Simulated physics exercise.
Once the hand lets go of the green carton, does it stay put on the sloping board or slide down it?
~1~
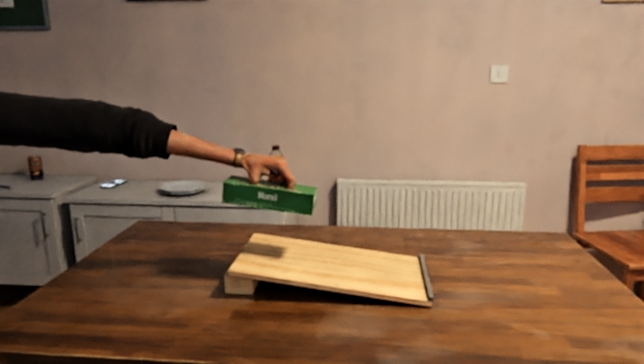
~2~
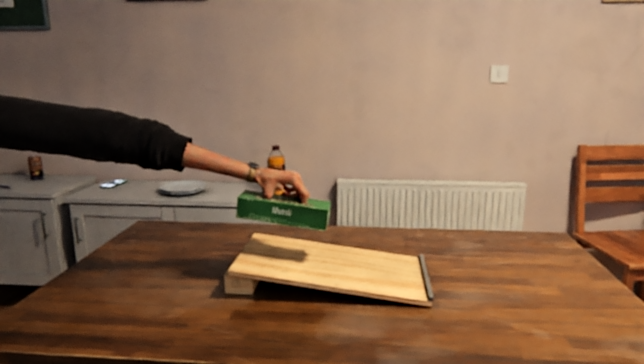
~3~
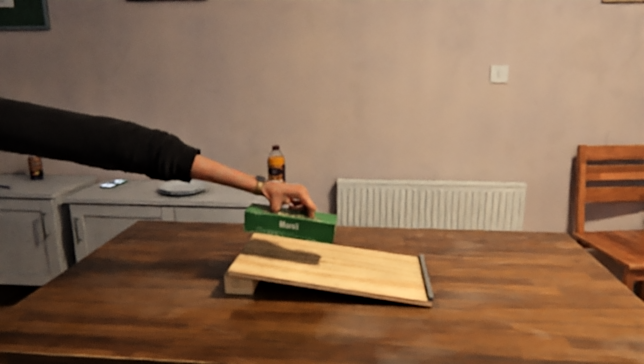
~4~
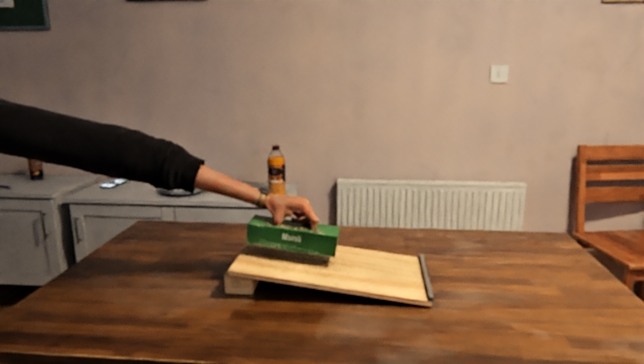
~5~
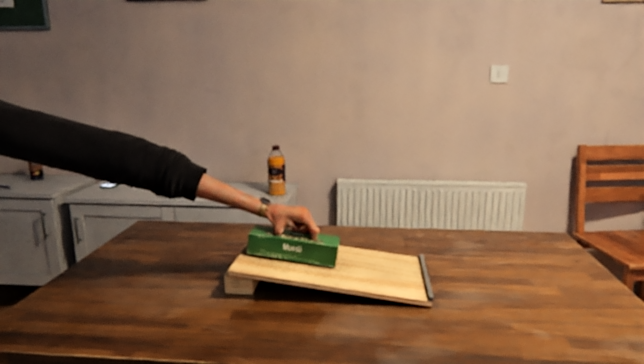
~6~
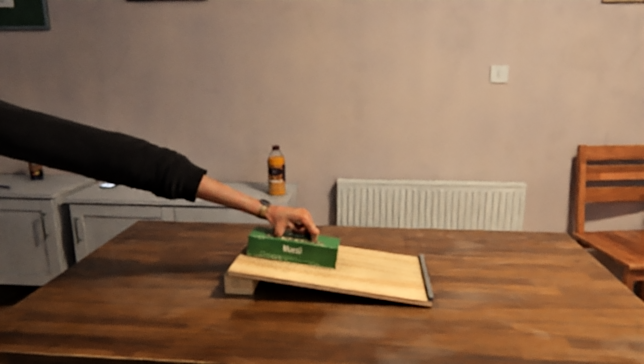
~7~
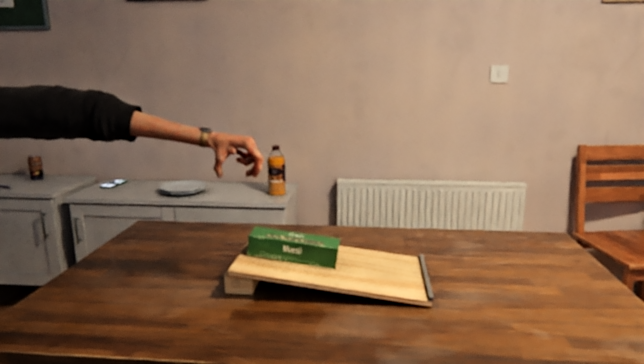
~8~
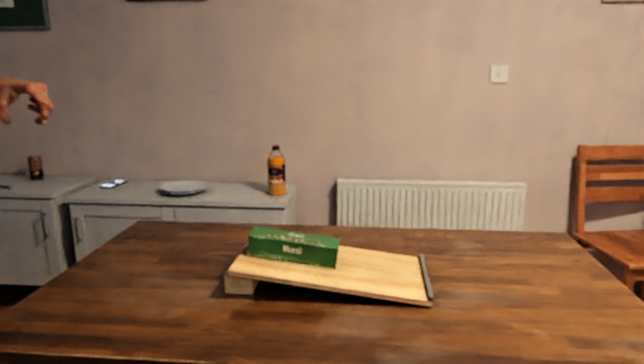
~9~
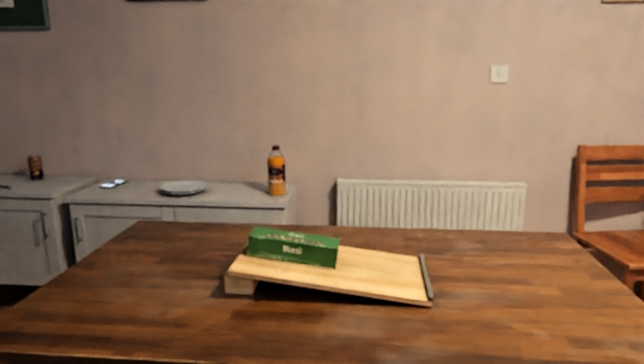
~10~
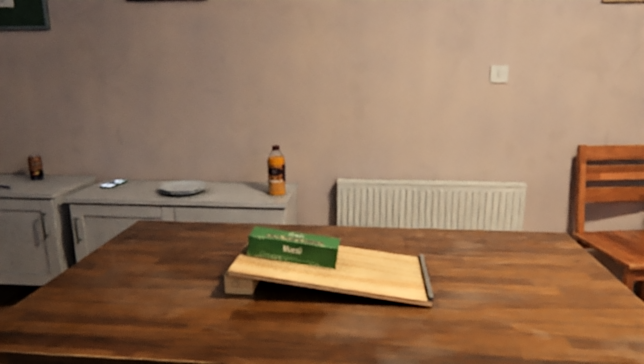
The green carton stays put, resting on the upper part of the sloping board after the hand withdraws.
